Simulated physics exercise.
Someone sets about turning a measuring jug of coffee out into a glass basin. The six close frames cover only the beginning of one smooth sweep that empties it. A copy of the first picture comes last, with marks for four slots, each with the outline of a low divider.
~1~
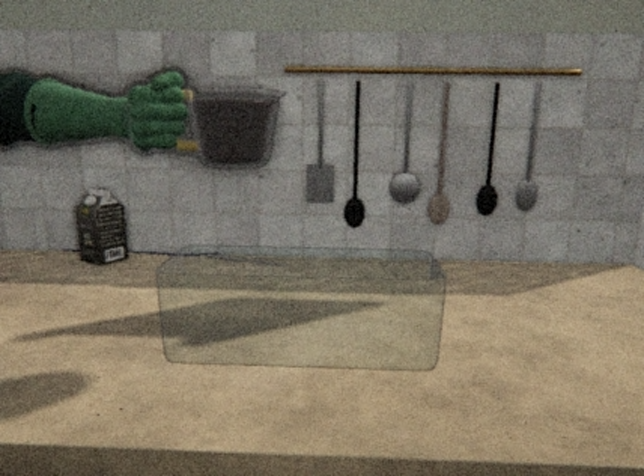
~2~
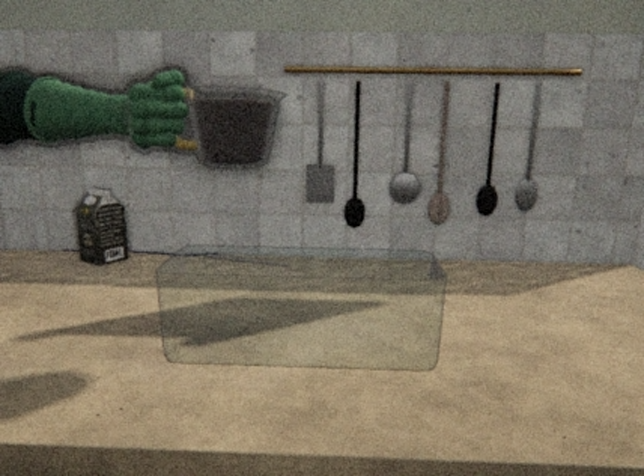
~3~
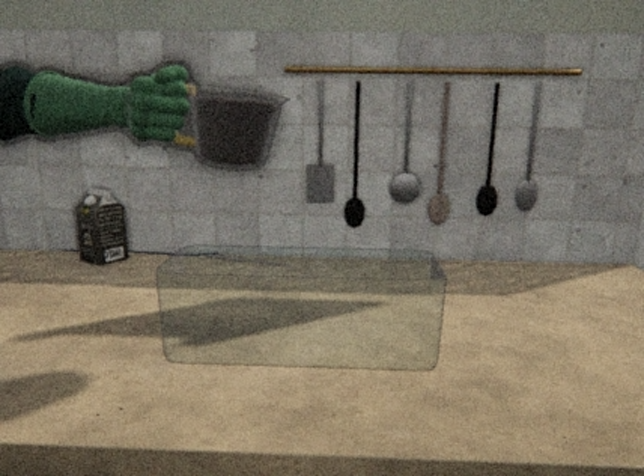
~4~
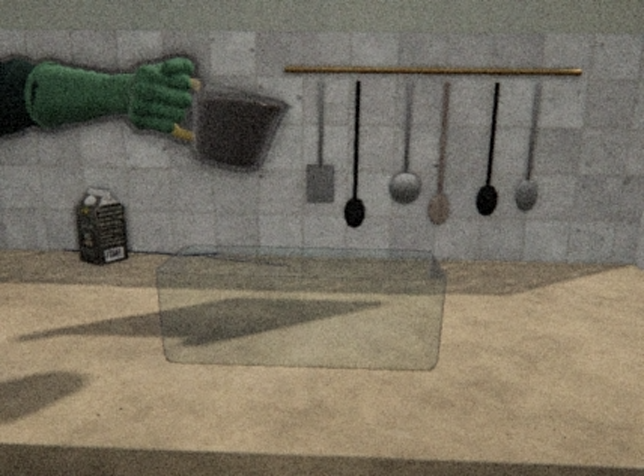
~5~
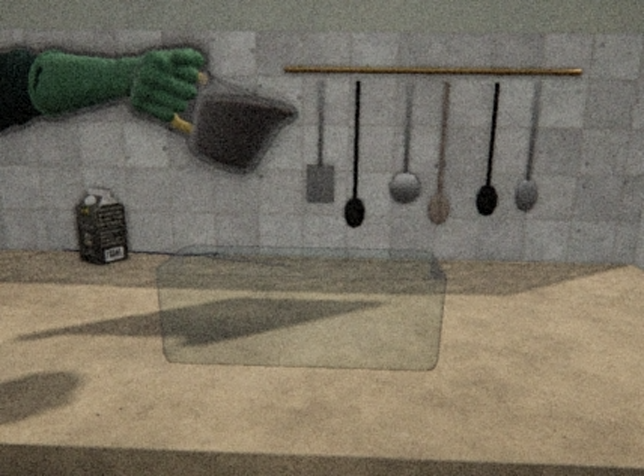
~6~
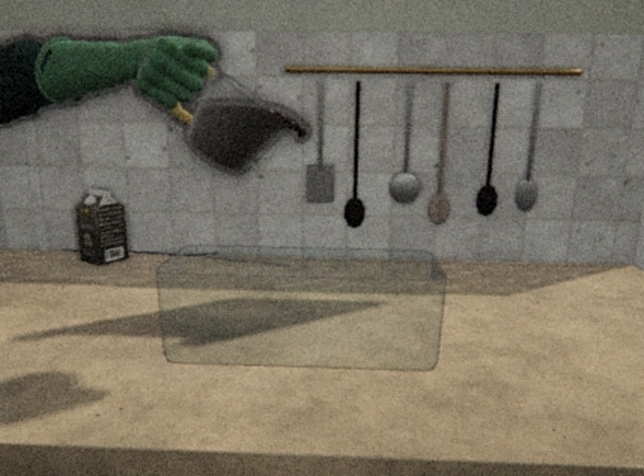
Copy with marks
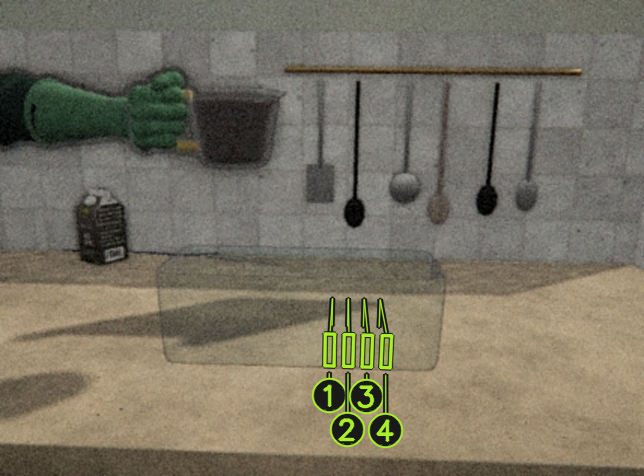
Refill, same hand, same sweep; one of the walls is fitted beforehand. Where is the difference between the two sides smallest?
1 beats the others.
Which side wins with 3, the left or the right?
More ends on the left.
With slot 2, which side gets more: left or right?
The left one.
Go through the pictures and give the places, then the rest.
Upright, lip at (286, 92); basin from (165, 359) to (437, 368); nothing has left yet.
Upright, lip at (287, 94); nothing has left yet.
Tipped about 6°, lip at (289, 99); nothing has left yet.
Tipped about 14°, lip at (292, 106); nothing has left yet.
Tipped about 23°, lip at (295, 117); nothing has left yet.
Tipped about 35°, lip at (295, 130); coffee is over the lip, down to (302, 135).
On the marked copy, 1 at (329, 373); 2 at (348, 373); 3 at (366, 374); 4 at (385, 374).
With 1, about 50 % ends left of the wall and 49 % right of it.
With 2, about 80 % ends left of the wall and 16 % right of it; 4 % is lost outside.
With 3, about 90 % ends left of the wall and 6 % right of it; 4 % is lost outside.
With 4, about 89 % ends left of the wall and 9 % right of it.
